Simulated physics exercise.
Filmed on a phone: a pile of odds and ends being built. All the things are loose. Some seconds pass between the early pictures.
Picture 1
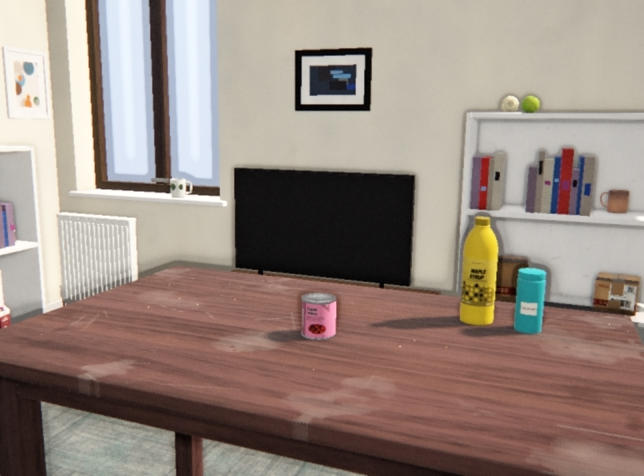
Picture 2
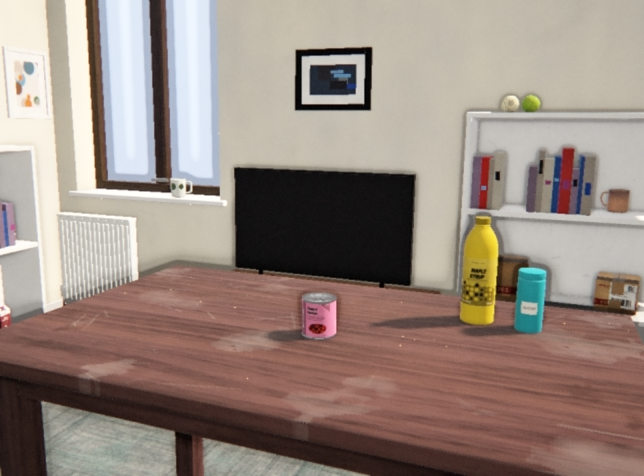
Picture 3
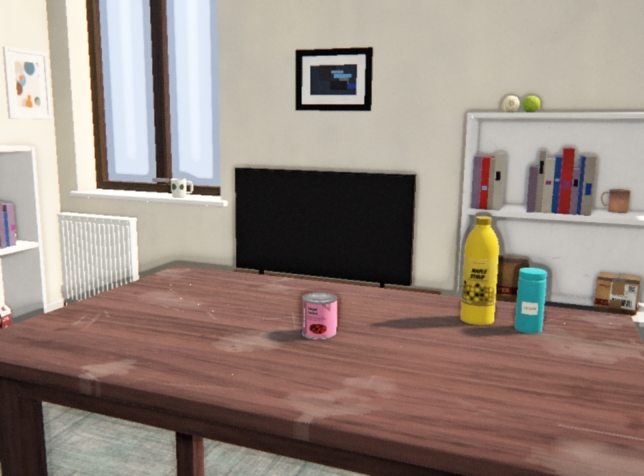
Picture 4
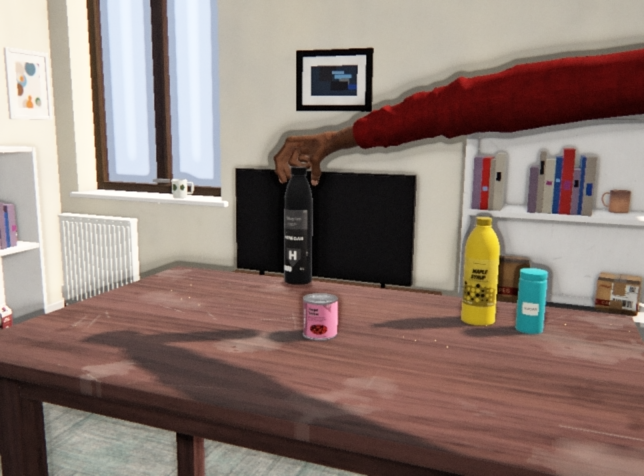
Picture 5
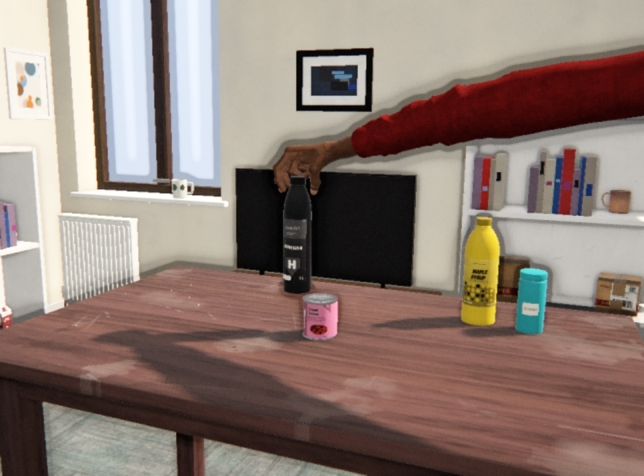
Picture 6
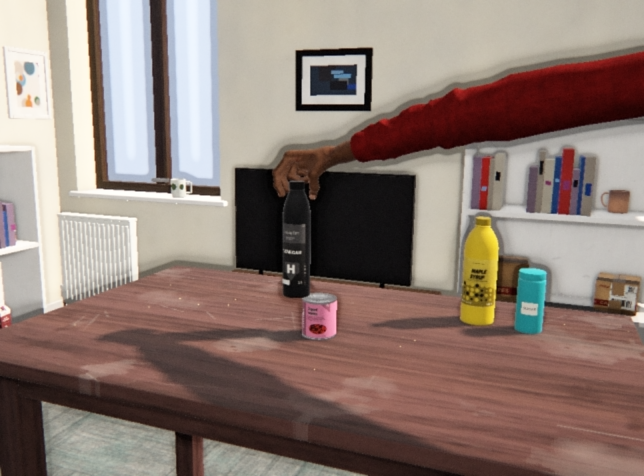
A hand in a red sleeve, absent while a pink can, a yellow bottle and a turquoise jar sit still on a wooden table, reaches in from the right gripping a black bottle by its top. It lowers the bottle slightly onto the table behind the can and keeps hold of it.
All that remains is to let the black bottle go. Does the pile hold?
In the end the pile gives way.
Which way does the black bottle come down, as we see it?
It goes to the left.
Then, 0.40 s on from there, black bottle now fallen.
Then, 0.50 s on from there, things are still on the move.
Then, 1.40 s on from there, nothing new.
In the end, fallen, black bottle; the other 3 unmoved. At the end, from the last picture's camera, black bottle near (235, 310). The pile loses its balance.
